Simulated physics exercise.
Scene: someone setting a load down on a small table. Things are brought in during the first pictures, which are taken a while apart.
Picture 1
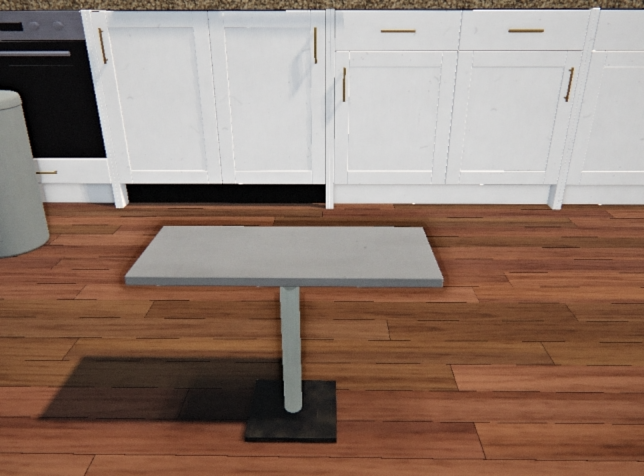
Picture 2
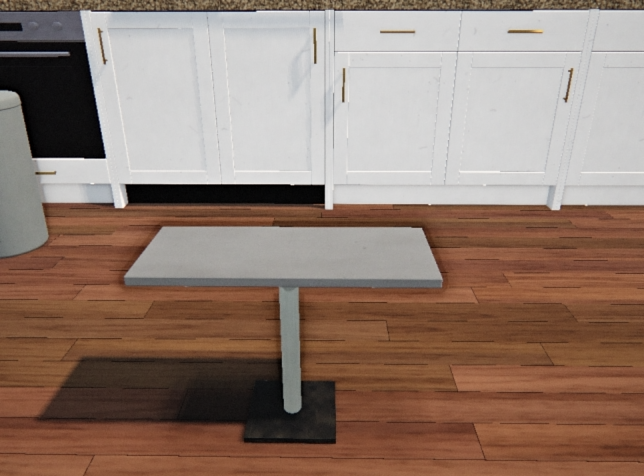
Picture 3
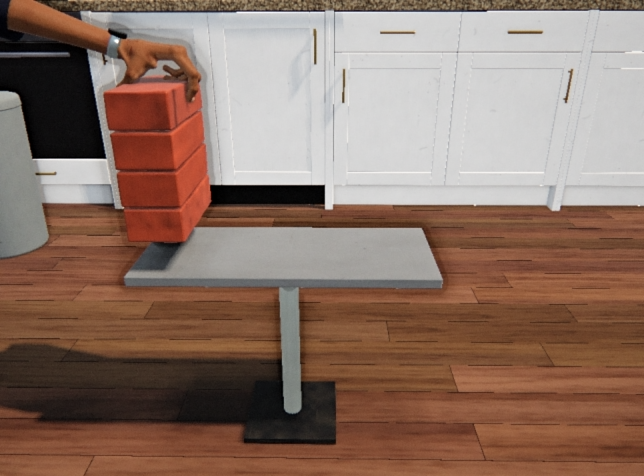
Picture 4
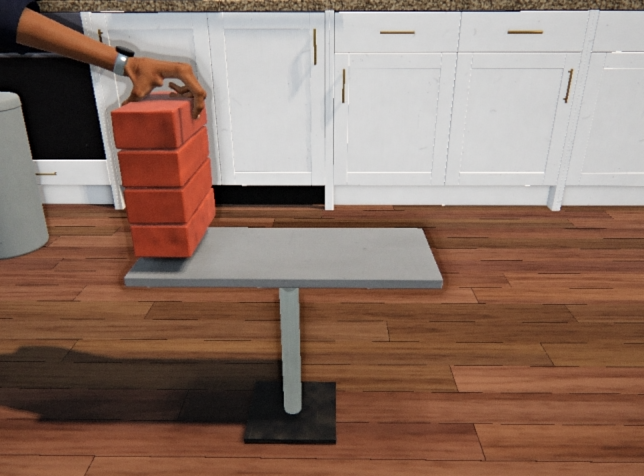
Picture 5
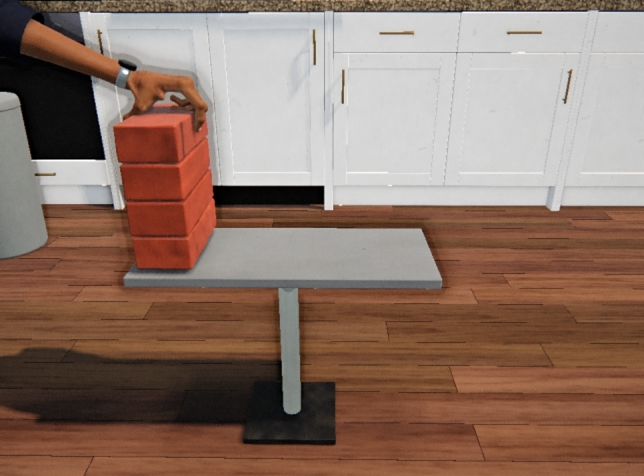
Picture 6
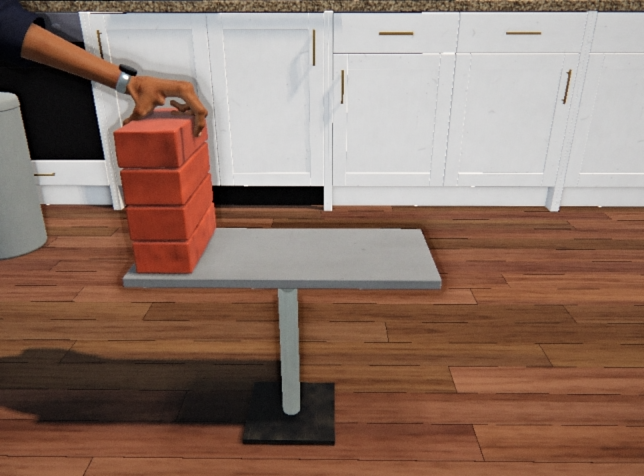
A stack of four red bricks, gripped from above by a hand, comes in at the left over a small grey table that stands empty at first. The hand lowers the bricks onto the left end of the tabletop and stays on top of them, while the table shows no clear movement.
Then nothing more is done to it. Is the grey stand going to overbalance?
Outcome: The grey stand tips up.
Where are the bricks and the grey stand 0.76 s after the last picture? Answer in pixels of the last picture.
The first at (8, 340), the second at (113, 298).
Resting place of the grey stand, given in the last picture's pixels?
Resting spot: Approximately (80, 317).
Then, 0.58 s later than the last frame, grey stand tilted by 24° near (199, 253).
Then, 0.76 s later than the last frame, grey stand tilted by 56° near (113, 298).
When it is over, the grey stand goes over, near (80, 317).
